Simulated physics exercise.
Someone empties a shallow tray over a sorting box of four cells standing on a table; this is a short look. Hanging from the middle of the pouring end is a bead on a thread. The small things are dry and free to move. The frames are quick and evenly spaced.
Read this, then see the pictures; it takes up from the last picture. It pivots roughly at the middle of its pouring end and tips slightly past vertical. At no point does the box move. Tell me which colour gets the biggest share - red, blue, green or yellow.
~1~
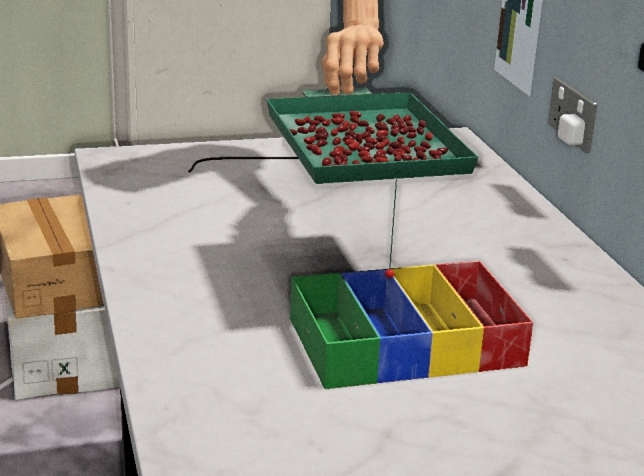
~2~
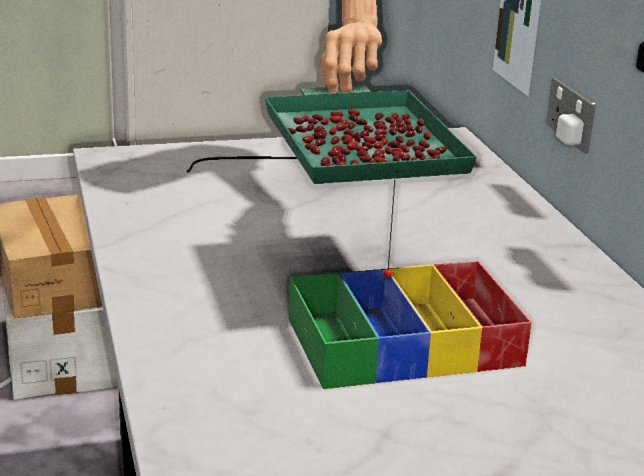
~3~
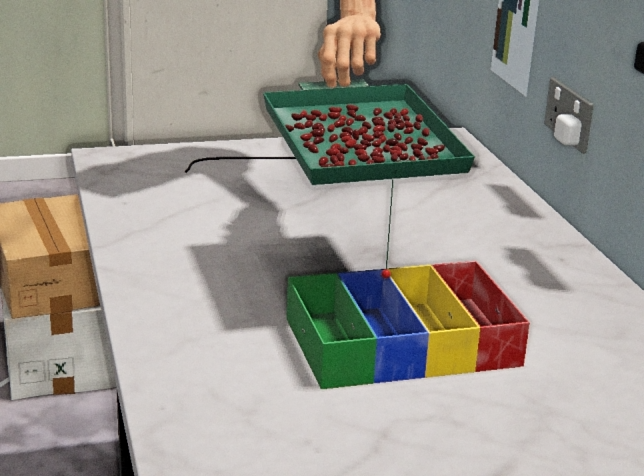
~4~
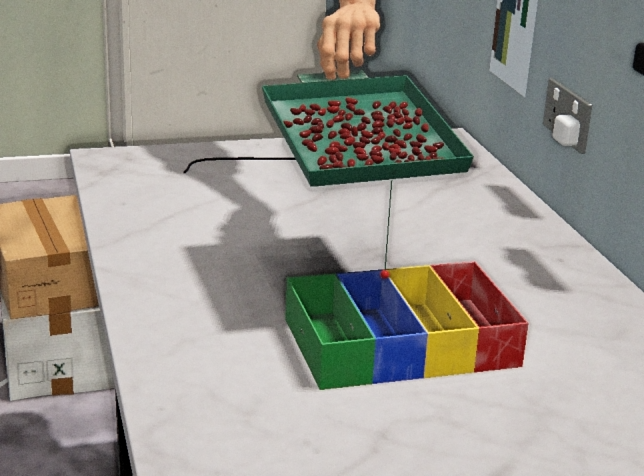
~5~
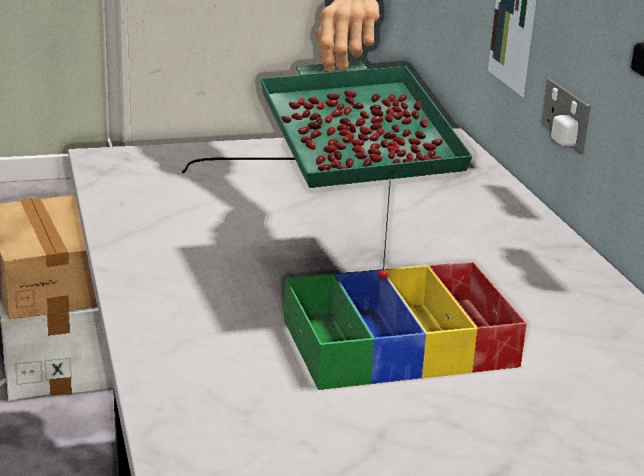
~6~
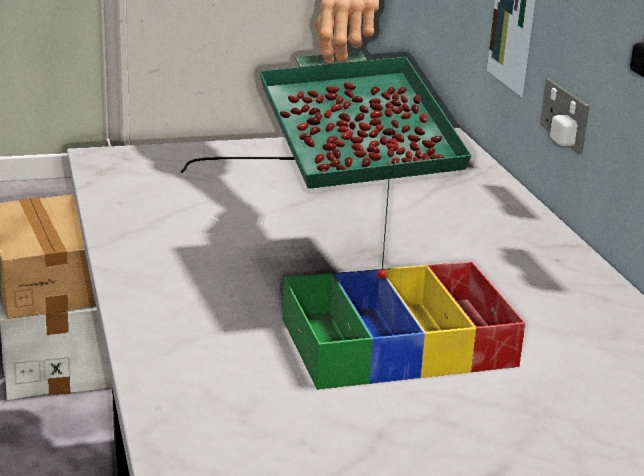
The biggest share goes to green.
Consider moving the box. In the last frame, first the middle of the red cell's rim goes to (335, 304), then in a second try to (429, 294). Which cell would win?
The red cell, then the blue one.
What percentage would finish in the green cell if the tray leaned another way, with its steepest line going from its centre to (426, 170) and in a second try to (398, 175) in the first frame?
That comes to 0 per cent the first time and 20 per cent the second.
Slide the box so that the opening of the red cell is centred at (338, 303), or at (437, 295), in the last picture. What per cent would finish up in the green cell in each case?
It works out to 0 percent and then 20 percent.
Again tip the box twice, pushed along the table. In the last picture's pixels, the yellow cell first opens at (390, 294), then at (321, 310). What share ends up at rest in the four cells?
Some 90 percent, followed by some 80 percent.
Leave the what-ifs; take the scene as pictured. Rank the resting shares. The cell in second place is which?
Rank 2: The blue cell.
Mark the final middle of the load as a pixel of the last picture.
Close to (350, 354) in the last view.
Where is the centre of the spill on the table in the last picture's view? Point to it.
Look around pixel (272, 379).
Soon, tray tipped steeply; all on the tray.
A while on, tray tipped right over; nearly all on the tray; a stray few falling or outside the box.
Towards the end, tray tipped past a quarter turn; about a third in the green cell; about a quarter in the blue cell; about a quarter in the yellow cell; a small part falling or outside the box.
Finally, tray tipped past a quarter turn; about a third in the green cell; about a quarter in the blue cell; about a quarter in the yellow cell; none in the red cell; a small part outside the box.
